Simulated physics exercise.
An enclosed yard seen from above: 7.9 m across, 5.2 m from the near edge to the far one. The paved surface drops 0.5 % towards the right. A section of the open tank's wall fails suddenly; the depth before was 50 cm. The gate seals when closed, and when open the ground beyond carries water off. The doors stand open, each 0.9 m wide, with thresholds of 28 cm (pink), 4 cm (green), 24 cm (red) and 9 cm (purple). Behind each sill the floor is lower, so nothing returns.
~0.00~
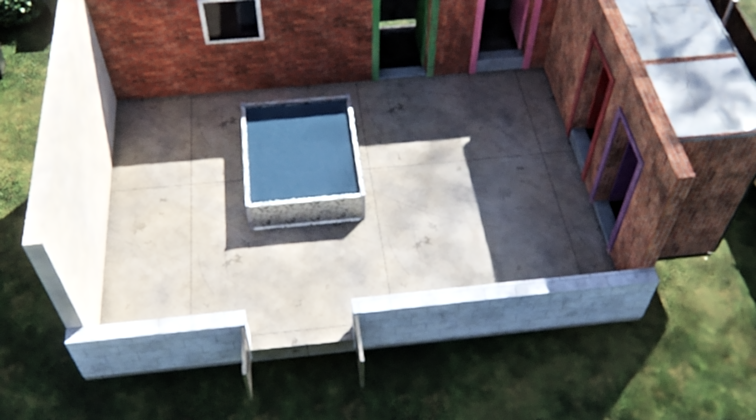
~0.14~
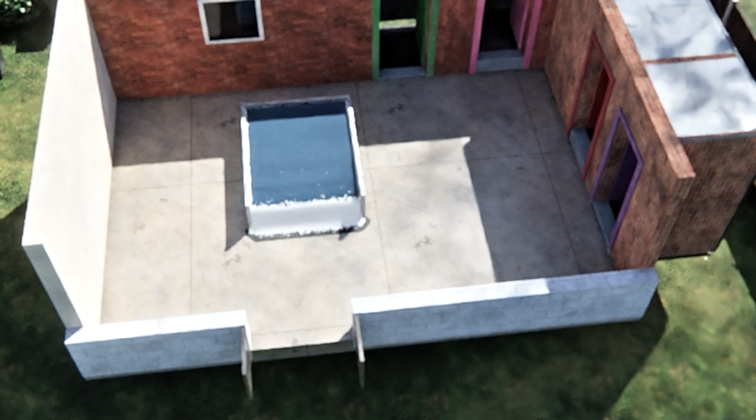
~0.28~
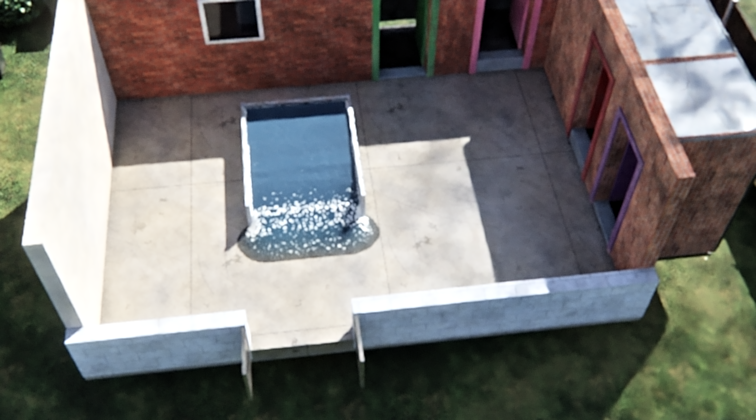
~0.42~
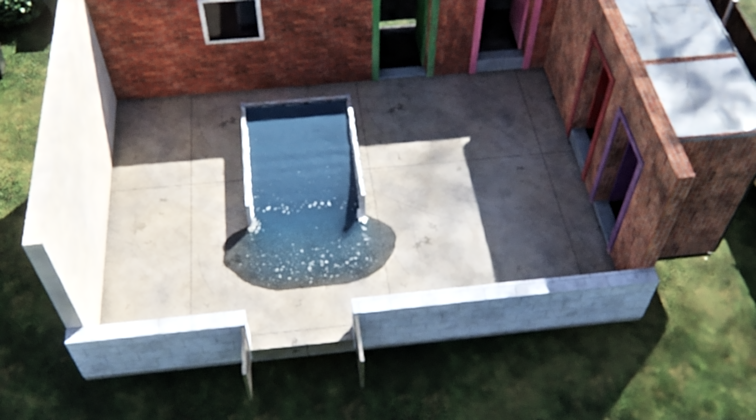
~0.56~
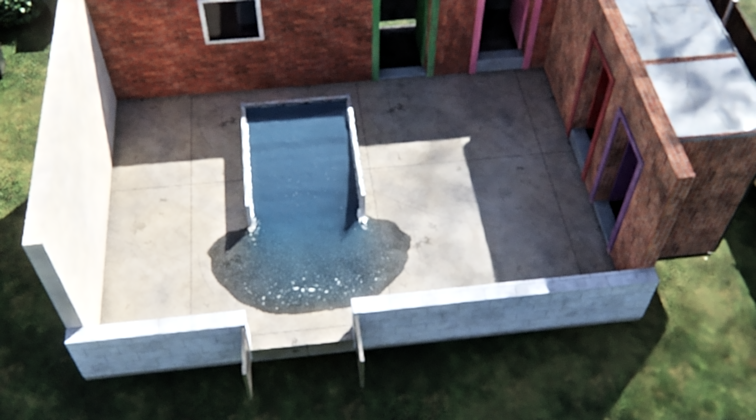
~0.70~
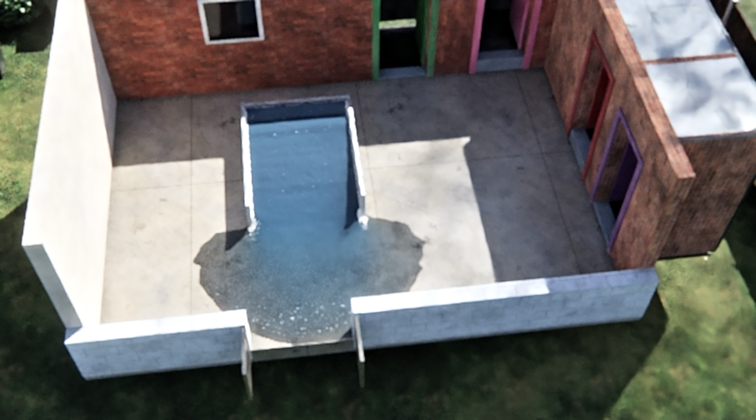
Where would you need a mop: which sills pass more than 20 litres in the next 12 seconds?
Within that time: At the pink door it does not reach the limit; at the green door it keeps below the limit; at the red door it does not reach the limit; at the purple door it does not reach the limit.
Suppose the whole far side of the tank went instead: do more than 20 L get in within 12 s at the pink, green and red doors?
Against that limit: Pink below, green over, red below.
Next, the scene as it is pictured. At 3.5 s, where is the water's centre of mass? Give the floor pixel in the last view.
Around (327, 244).
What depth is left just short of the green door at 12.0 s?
Roughly 3.0 cm deep.
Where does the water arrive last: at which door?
The green one.
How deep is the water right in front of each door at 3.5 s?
Depths in cm: Pink 0, green 0, red 0, purple 10.
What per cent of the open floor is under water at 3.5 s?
Some 35 per cent of it.
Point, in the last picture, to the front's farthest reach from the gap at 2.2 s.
Around (571, 302).
After 1.4 s water covers 20 % of the floor and is deepest (26 cm) near (370, 323); pink door not reached, green door not reached, red door not reached, purple door not reached.
After 2.2 s water covers 25 % of the floor and is deepest (26 cm) near (369, 313); pink door not reached, green door not reached, red door not reached, purple door not reached.
After 3.5 s water covers 35 % of the floor and is deepest (18 cm) near (617, 297); pink door not reached, green door not reached, red door not reached, purple door 10 cm at the sill, 0 L in.
After 7.0 s water covers 70 % of the floor and is deepest (8 cm) near (531, 78); pink door 7 cm at the sill, 0 L in, green door not reached, red door 4 cm at the sill, 0 L in, purple door 6 cm at the sill, 5 L in.
After 12.0 s water covers 85 % of the floor and is deepest (6 cm) near (298, 90); pink door 4 cm at the sill, 0 L in, green door 3 cm at the sill, 0 L in, red door 3 cm at the sill, 0 L in, purple door 3 cm at the sill, 5 L in.
